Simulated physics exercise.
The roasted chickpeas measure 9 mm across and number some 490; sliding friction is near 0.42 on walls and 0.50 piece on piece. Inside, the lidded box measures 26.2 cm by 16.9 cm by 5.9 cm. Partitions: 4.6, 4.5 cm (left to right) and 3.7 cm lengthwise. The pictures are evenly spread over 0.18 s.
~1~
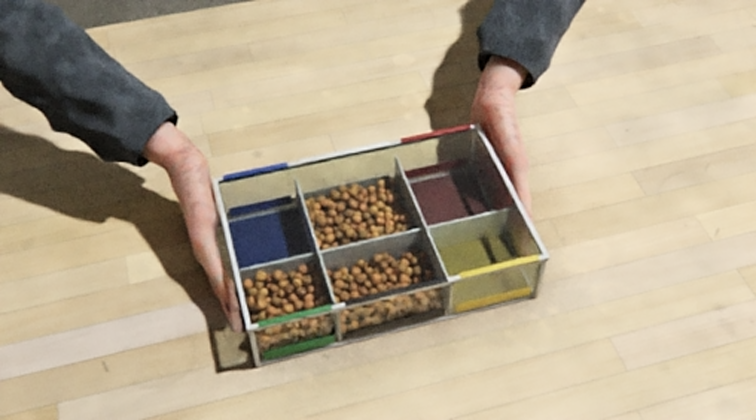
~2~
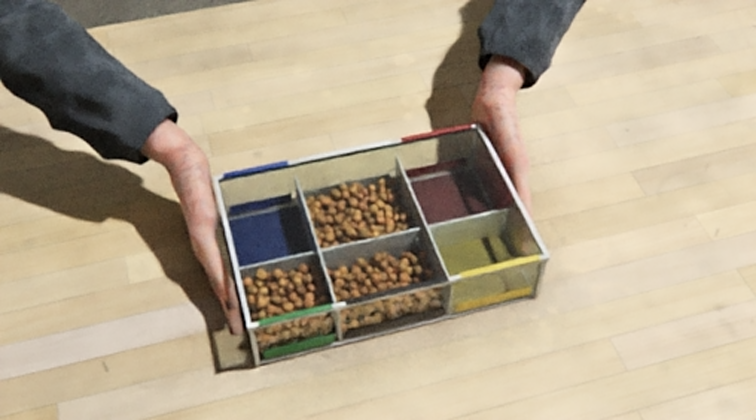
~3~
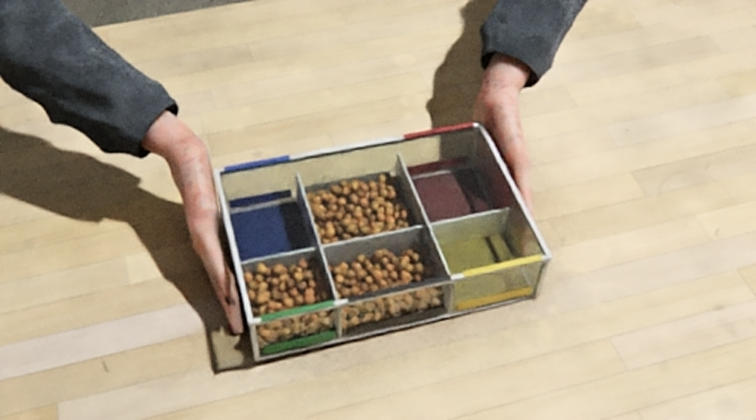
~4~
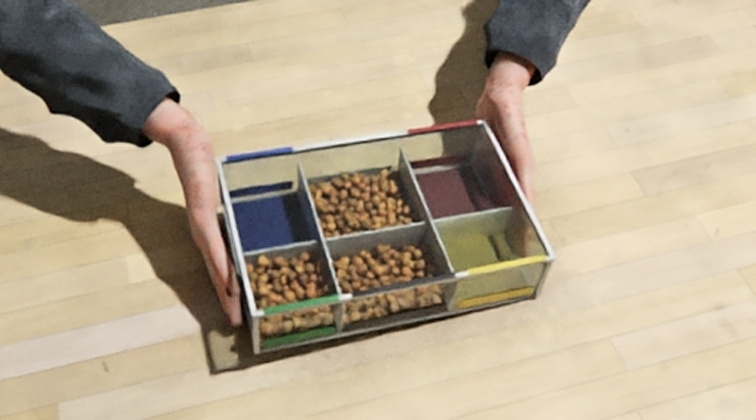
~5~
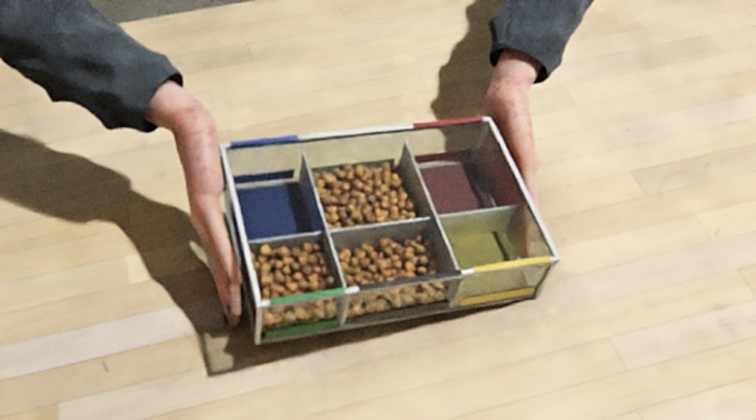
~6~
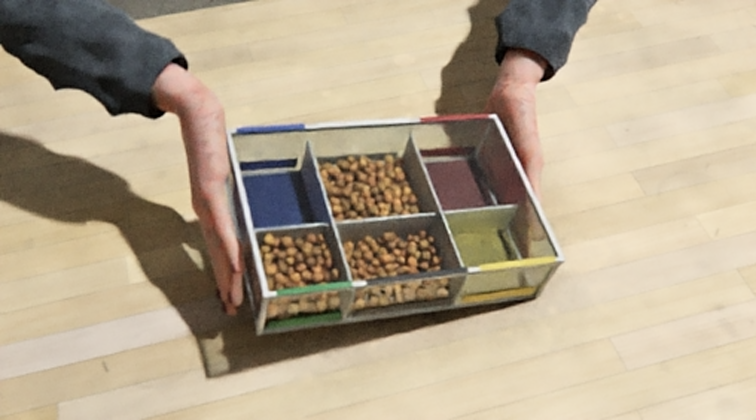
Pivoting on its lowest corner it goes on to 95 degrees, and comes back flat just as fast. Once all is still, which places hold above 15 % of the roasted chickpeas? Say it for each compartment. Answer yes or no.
Red no, blue no, green yes, yellow no, white yes, black yes.
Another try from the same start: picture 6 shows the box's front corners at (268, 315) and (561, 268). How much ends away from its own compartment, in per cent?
In that case some 20 per cent.
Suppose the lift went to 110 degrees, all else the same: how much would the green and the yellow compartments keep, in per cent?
In that case green 30; yellow 10.
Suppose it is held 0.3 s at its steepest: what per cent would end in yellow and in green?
In that case yellow 10, green 30.
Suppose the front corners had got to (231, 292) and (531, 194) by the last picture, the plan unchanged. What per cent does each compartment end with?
Red 0, blue 25, green 15, yellow 0, white 45, black 10.
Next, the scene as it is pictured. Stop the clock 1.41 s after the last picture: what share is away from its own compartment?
About 20 per cent.
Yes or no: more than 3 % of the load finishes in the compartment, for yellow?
Yellow yes.
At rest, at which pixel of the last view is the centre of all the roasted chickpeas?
Near (403, 279).
Then, 0.85 s after the last picture, tilt 95 degrees; green 30 %, yellow 5 %, white 35 %, black 30 %.
Then, 1.41 s after the last picture, tilt 43 degrees; green 30 %, yellow 10 %, white 30 %, black 30 %.
Then, 2.04 s after the last picture, tilt 0 degrees; green 30 %, yellow 10 %, white 30 %, black 30 %.
In the end, red 0 %, blue 0 %, green 30 %, yellow 10 %, white 30 %, black 30 %.
